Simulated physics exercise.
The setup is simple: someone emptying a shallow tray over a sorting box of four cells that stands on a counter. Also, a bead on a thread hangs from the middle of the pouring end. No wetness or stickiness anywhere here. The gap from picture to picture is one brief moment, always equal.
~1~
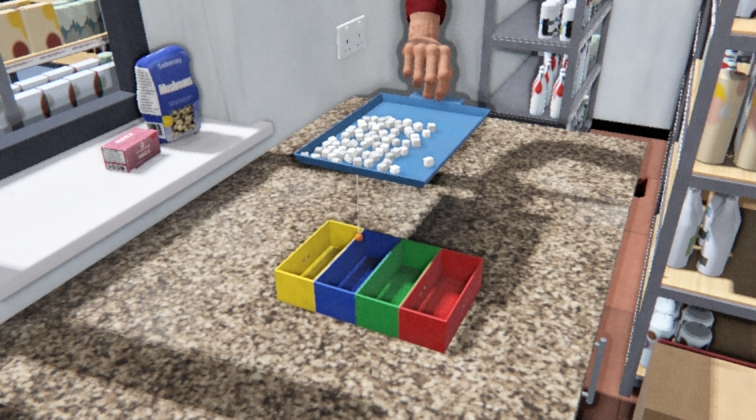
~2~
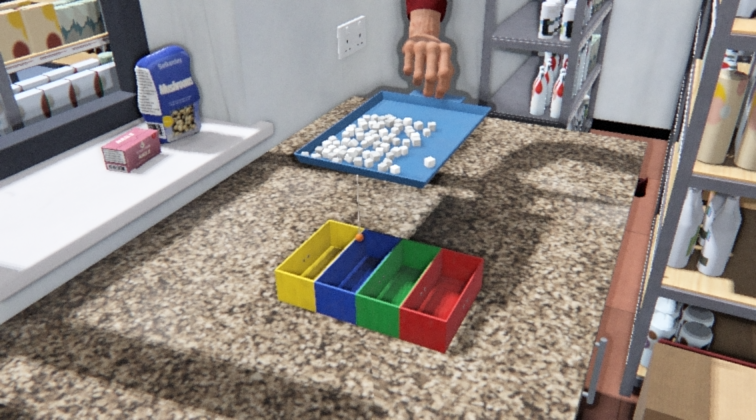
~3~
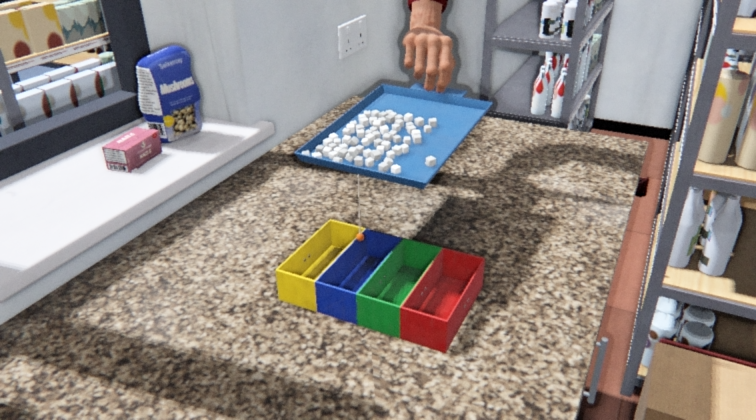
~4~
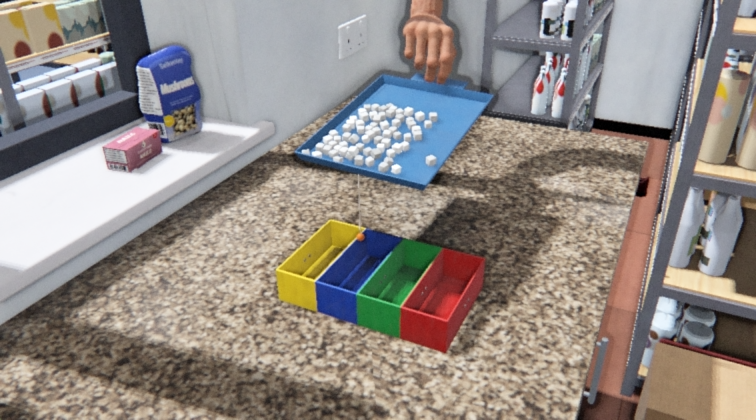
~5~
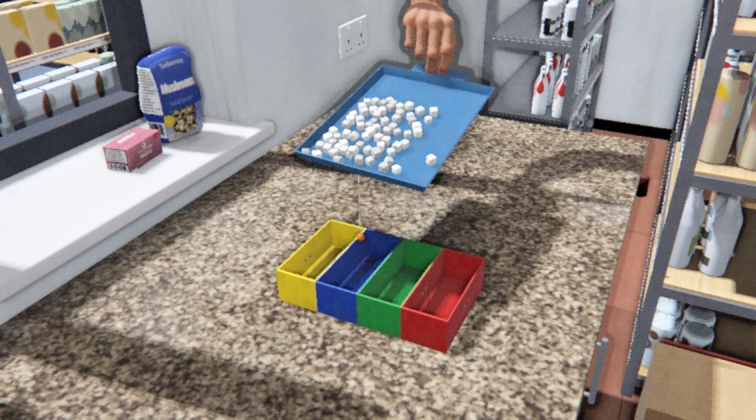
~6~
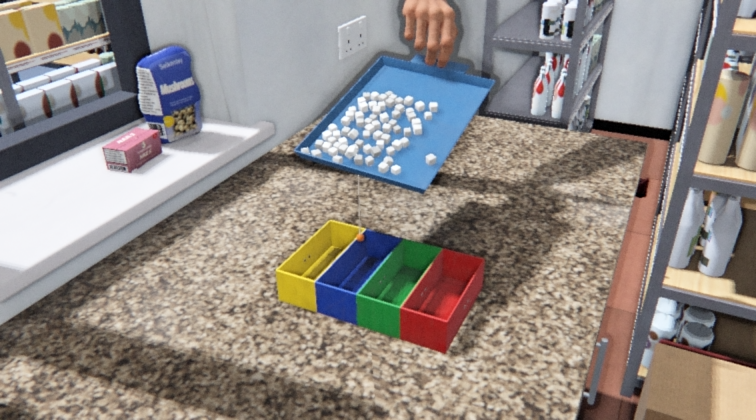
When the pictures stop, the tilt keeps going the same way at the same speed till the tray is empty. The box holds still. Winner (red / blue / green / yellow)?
Green.
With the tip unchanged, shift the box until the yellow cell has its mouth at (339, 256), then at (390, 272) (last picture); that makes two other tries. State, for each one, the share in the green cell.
Trial 1 about 40 %, trial 2 about 0 %.
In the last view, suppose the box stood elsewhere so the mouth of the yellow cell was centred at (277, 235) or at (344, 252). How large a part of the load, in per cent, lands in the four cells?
First placement near 60 percent, second near 100 percent.
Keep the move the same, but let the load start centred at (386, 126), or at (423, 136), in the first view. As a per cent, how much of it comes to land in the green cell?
In order, 50 % then 60 %.
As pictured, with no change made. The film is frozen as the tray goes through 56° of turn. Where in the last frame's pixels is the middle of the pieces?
The load's middle is around (379, 158).
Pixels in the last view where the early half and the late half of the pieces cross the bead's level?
(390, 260), then (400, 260).
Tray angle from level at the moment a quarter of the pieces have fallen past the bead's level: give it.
Approx. 100° from level.
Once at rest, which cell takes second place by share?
The cell in blue.
Soon after the last picture, tray tipped steeply; nearly all on the tray; a stray few falling or outside the box.
A little later, tray tipped right over; most on the tray; a small part in the green cell; a stray few in the red cell; a small part falling or outside the box.
Later still, tray tipped past a quarter turn; about half in the green cell; about a quarter in the blue cell; about a quarter in the red cell; a small part in the yellow cell.
At rest, tray tipped past a quarter turn; about half in the green cell; about a quarter in the blue cell; about a quarter in the red cell; a small part in the yellow cell.
